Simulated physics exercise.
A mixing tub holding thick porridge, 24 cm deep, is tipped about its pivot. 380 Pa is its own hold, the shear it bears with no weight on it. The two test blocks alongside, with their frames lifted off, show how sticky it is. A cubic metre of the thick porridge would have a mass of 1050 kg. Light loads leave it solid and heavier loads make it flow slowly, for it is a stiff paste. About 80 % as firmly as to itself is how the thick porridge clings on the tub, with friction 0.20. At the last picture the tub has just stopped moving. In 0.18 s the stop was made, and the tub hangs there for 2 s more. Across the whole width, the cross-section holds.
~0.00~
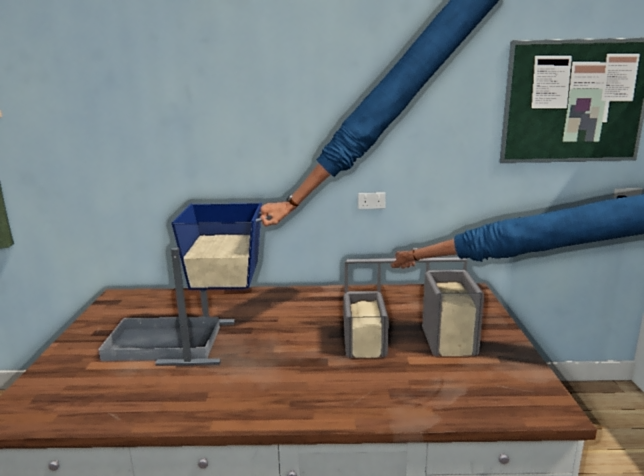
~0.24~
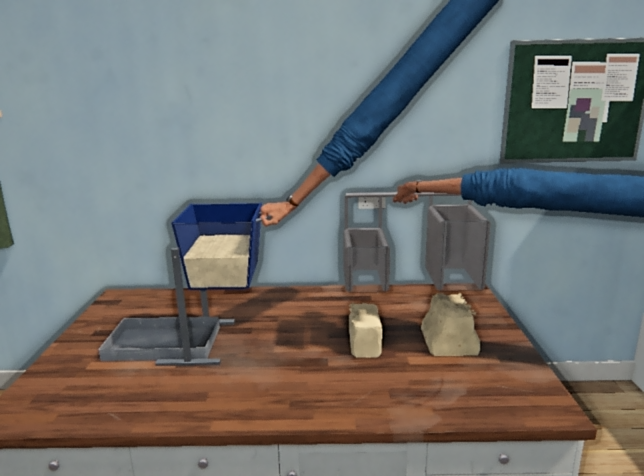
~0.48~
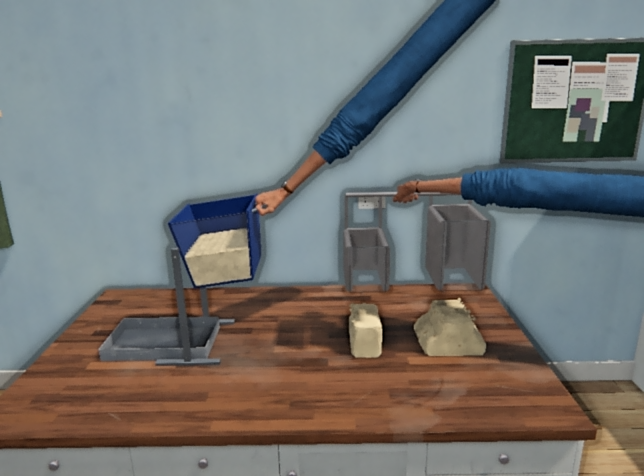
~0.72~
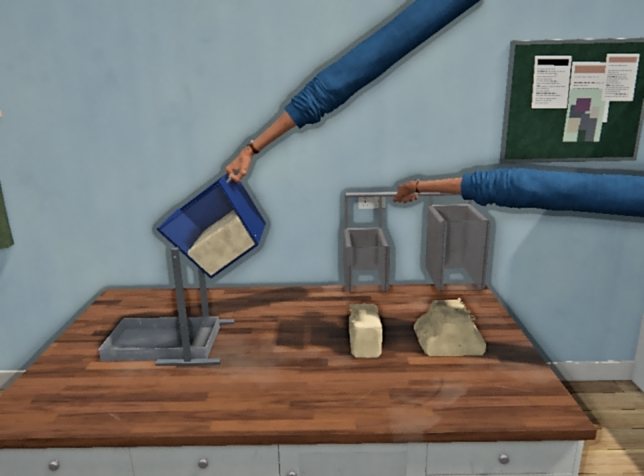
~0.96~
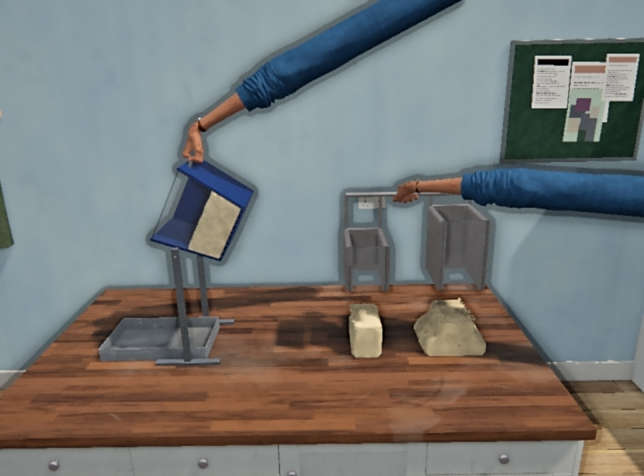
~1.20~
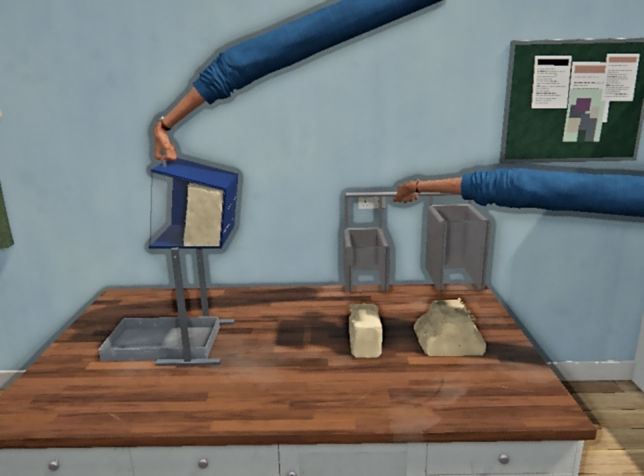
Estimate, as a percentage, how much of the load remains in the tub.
I would say about 100 per cent remains in the tub.
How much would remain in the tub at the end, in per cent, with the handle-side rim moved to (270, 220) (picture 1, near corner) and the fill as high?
I'd say around 100 percent would remain in the tub at the end.
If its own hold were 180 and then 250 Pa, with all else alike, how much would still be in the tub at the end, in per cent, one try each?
In order: Around 80 % and around 100 %.
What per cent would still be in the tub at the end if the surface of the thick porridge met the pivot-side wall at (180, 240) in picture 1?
It would be close to 70 percent.
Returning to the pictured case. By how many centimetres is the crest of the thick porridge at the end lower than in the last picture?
Roughly 6 cm.
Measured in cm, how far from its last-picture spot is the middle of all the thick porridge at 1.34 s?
About 3 cm.
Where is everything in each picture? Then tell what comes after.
Handle-side rim at (251, 222), tilt 0 degrees; top of the thick porridge at (239, 257); blocks stand 14 cm, 22 cm (left to right), in the first frame.
Handle-side rim at (251, 222), tilt 0 degrees; top of the thick porridge at (239, 257); blocks stand 14 cm, 17 cm (left to right), in the second frame.
Handle-side rim at (246, 212), tilt 8 degrees; top of the thick porridge at (245, 249); blocks stand 13 cm, 15 cm (left to right), in the third frame.
Handle-side rim at (218, 184), tilt 35 degrees; top of the thick porridge at (236, 218); blocks stand 13 cm, 15 cm (left to right), in the fourth frame.
Handle-side rim at (177, 170), tilt 64 degrees; top of the thick porridge at (212, 193); blocks stand 13 cm, 15 cm (left to right), in the fifth frame.
Handle-side rim at (152, 172), tilt 81 degrees; top of the thick porridge at (188, 188); blocks stand 13 cm, 15 cm (left to right), in the sixth frame.
After 1.34 s, the tub is at 81 degrees and holds 100 %.
After 1.51 s, the tub is at 81 degrees and holds 100 %.
After 1.68 s, the tub is at 81 degrees and holds 100 %.
After 1.85 s, the tub is at 81 degrees and holds 100 %.
After 3.20 s, at the end, the tub is at 81 degrees and holds 100 %.
